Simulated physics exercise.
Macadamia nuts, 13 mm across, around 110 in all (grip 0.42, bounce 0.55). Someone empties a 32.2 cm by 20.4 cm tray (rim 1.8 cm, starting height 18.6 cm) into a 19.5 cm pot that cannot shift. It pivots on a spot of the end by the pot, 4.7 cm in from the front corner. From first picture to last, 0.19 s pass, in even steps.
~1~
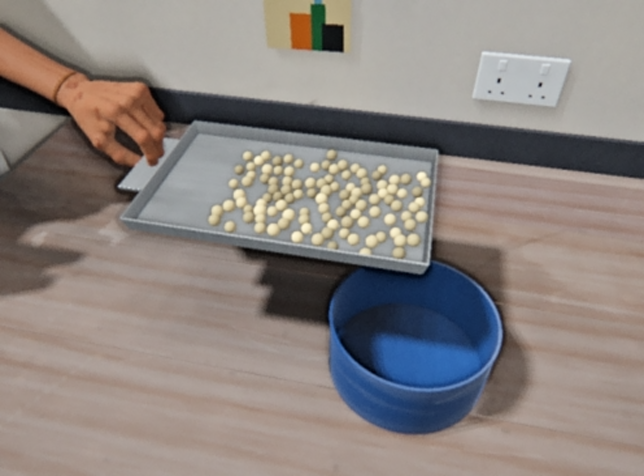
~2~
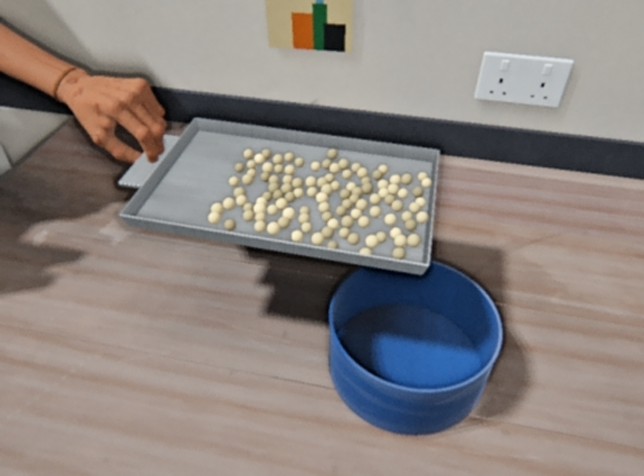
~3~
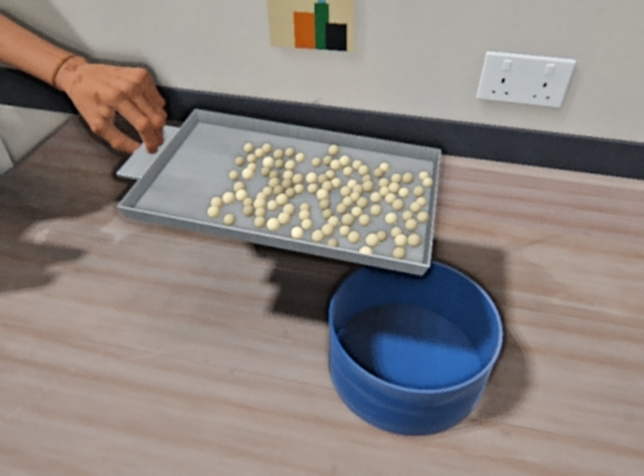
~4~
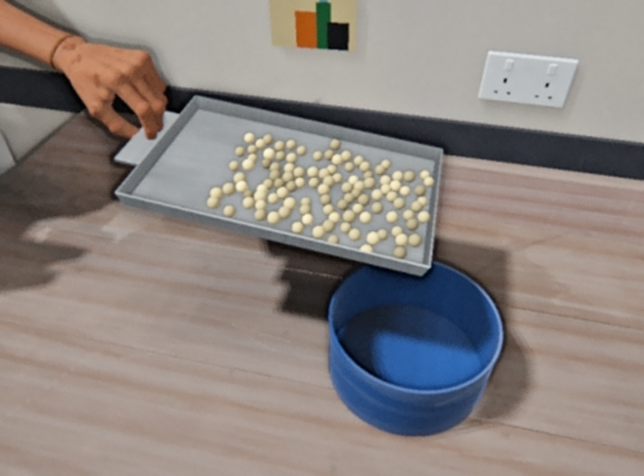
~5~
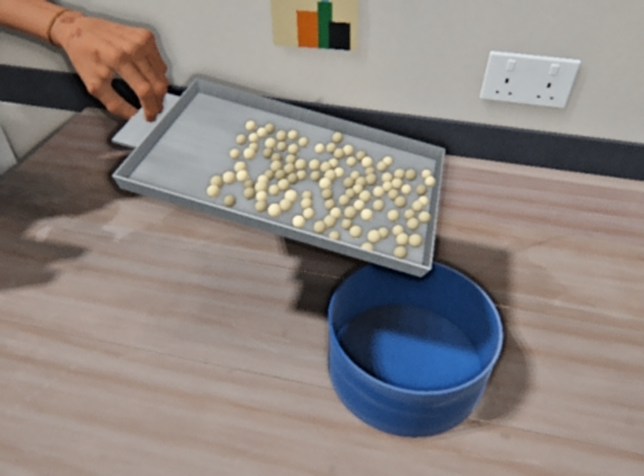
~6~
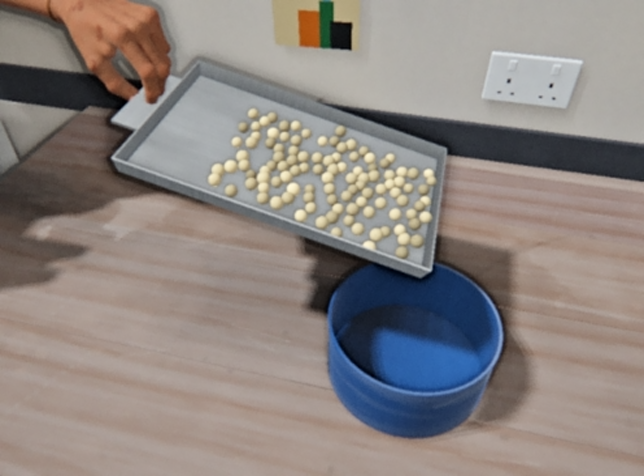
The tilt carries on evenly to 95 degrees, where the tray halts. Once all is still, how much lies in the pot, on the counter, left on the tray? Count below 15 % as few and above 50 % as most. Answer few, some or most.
Pot most, counter some, tray few.
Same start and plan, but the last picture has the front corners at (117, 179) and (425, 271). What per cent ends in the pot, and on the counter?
Pot 100, counter 0.
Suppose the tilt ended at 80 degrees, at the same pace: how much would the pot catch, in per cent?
In that case some 60 per cent.
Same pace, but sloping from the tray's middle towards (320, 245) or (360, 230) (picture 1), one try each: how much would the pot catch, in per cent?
About 80 and 95 per cent.
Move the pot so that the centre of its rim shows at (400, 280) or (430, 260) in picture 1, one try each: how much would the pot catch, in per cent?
About 50 and 55 per cent.
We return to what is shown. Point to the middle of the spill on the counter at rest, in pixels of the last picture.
Near (516, 311).
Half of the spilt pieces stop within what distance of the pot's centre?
Some 22 cm.
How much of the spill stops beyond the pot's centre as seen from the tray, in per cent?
Roughly 100 per cent.
Then, 0.37 s after the last picture, tilt 54 degrees; the tray holds 100 %, the pot 0 %.
Then, 0.61 s after the last picture, tilt 79 degrees; the tray holds 80 %, the pot 5 %.
Then, 0.97 s after the last picture, tilt 95 degrees; the tray holds 5 %, the pot 60 %.
In the end, pot 70 %, counter 30 %, tray 0 %.
